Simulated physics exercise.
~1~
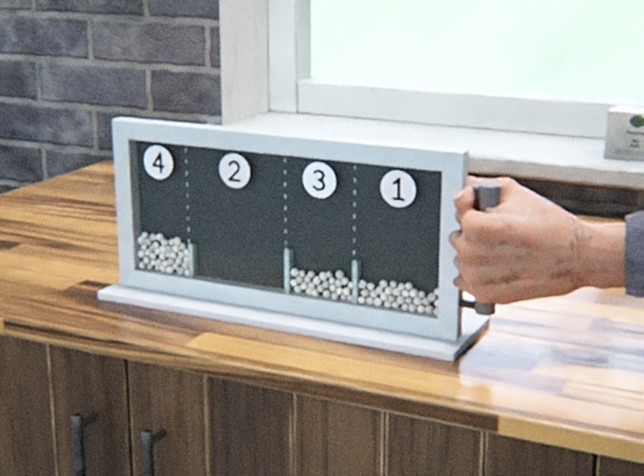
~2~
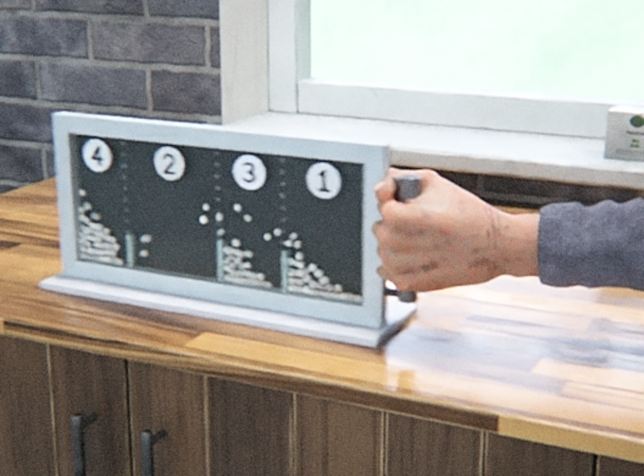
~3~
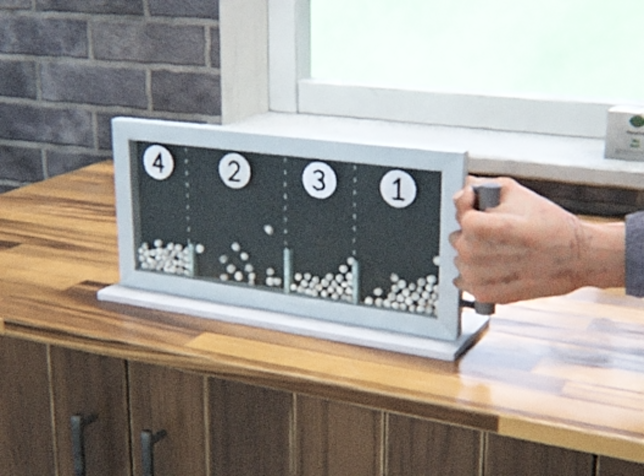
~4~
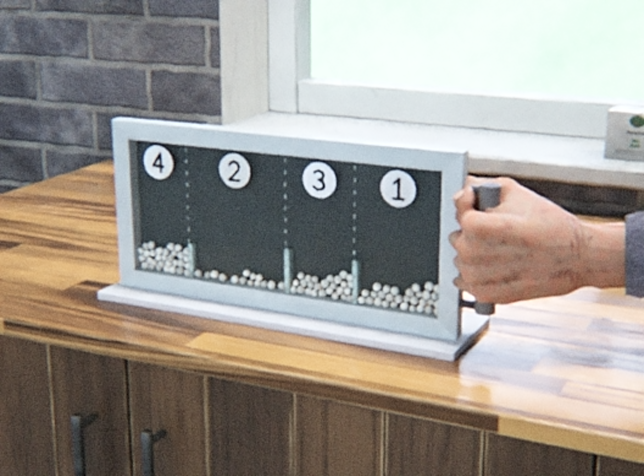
On a wooden kitchen counter beside a window and a grey brick wall, seen from the front by a still camera, stands a pale-framed case with a dark back. Four white discs numbered four, two, three and one run along its top from left to right, and small white balls lie in every strip but the second from left. A hand gripping the right-hand handle slides the case left, and the balls fly up. The hand slides it back right, and some balls bounce into the empty strip. The case rests where it began, with a thin layer of balls settled under number two.
